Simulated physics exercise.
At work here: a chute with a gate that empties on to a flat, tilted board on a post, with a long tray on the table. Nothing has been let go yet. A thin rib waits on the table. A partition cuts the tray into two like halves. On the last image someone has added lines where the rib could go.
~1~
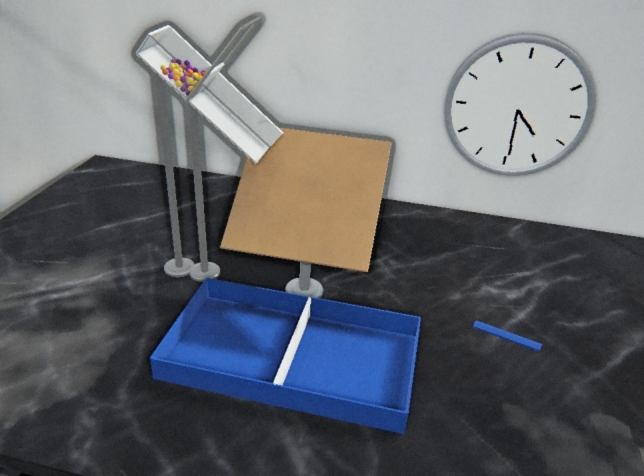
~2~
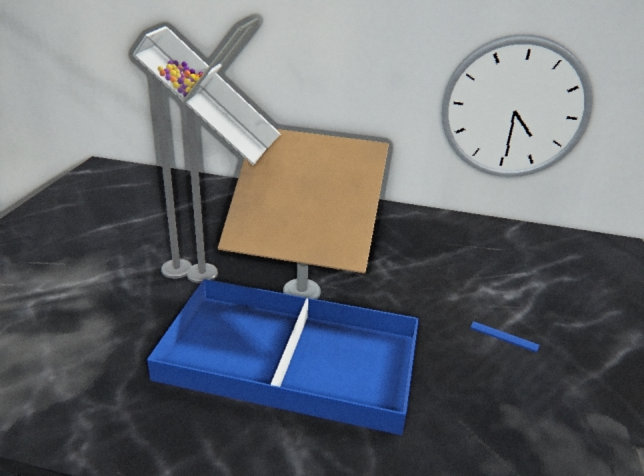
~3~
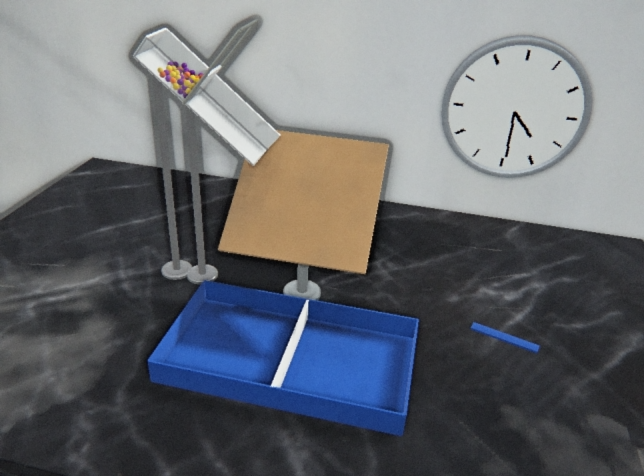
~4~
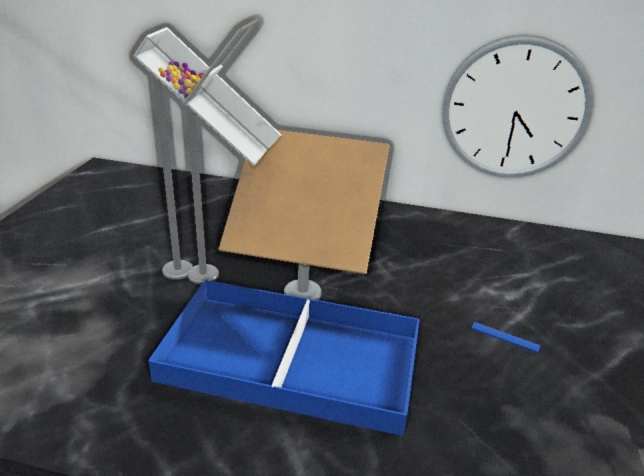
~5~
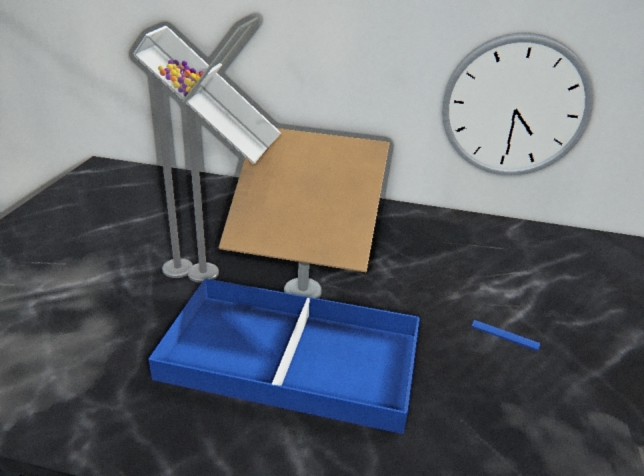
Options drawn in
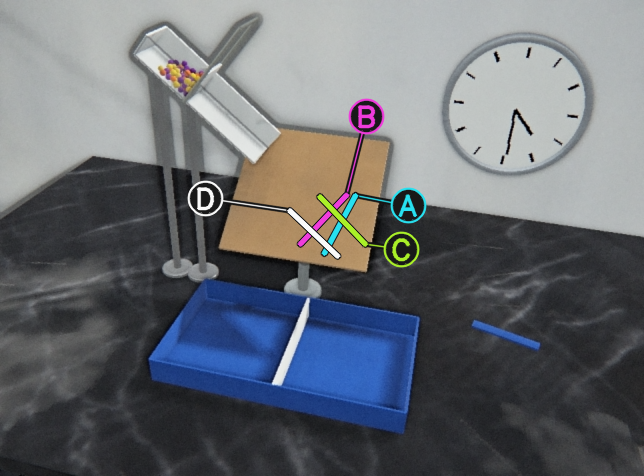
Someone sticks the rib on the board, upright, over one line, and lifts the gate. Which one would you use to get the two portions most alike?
Line A.
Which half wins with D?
The right half.
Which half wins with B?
Left.
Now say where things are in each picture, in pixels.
In the first frame, load behind the gate near (191, 76), round plastic beads; lip of the chute near (263, 156), sloping fairly steeply.
In the second frame, middle of the board near (306, 194), tilted fairly steeply; middle of its low edge near (290, 260); of its high edge near (320, 134).
In the third frame, front corners of the tray near (148, 361) and (405, 415); front end of its middle wall near (272, 387); gate still shut near (211, 74).
In the fourth frame, middle of the load near (189, 78); lip near (261, 158).
In the fifth frame, middle of the load near (188, 76); lip near (261, 156).
On the marked copy, line A from (355, 195) to (324, 253); line B from (346, 195) to (300, 244); line C from (319, 196) to (365, 244); line D from (289, 210) to (337, 256).
With A, of what is caught, close to half in the left half, close to half in the right.
With B, of what is caught, all but a few in the left half, a small share in the right.
With C, of what is caught, a small share in the left half, the bulk in the right.
With D, of what is caught, a small share in the left half, all but a few in the right.
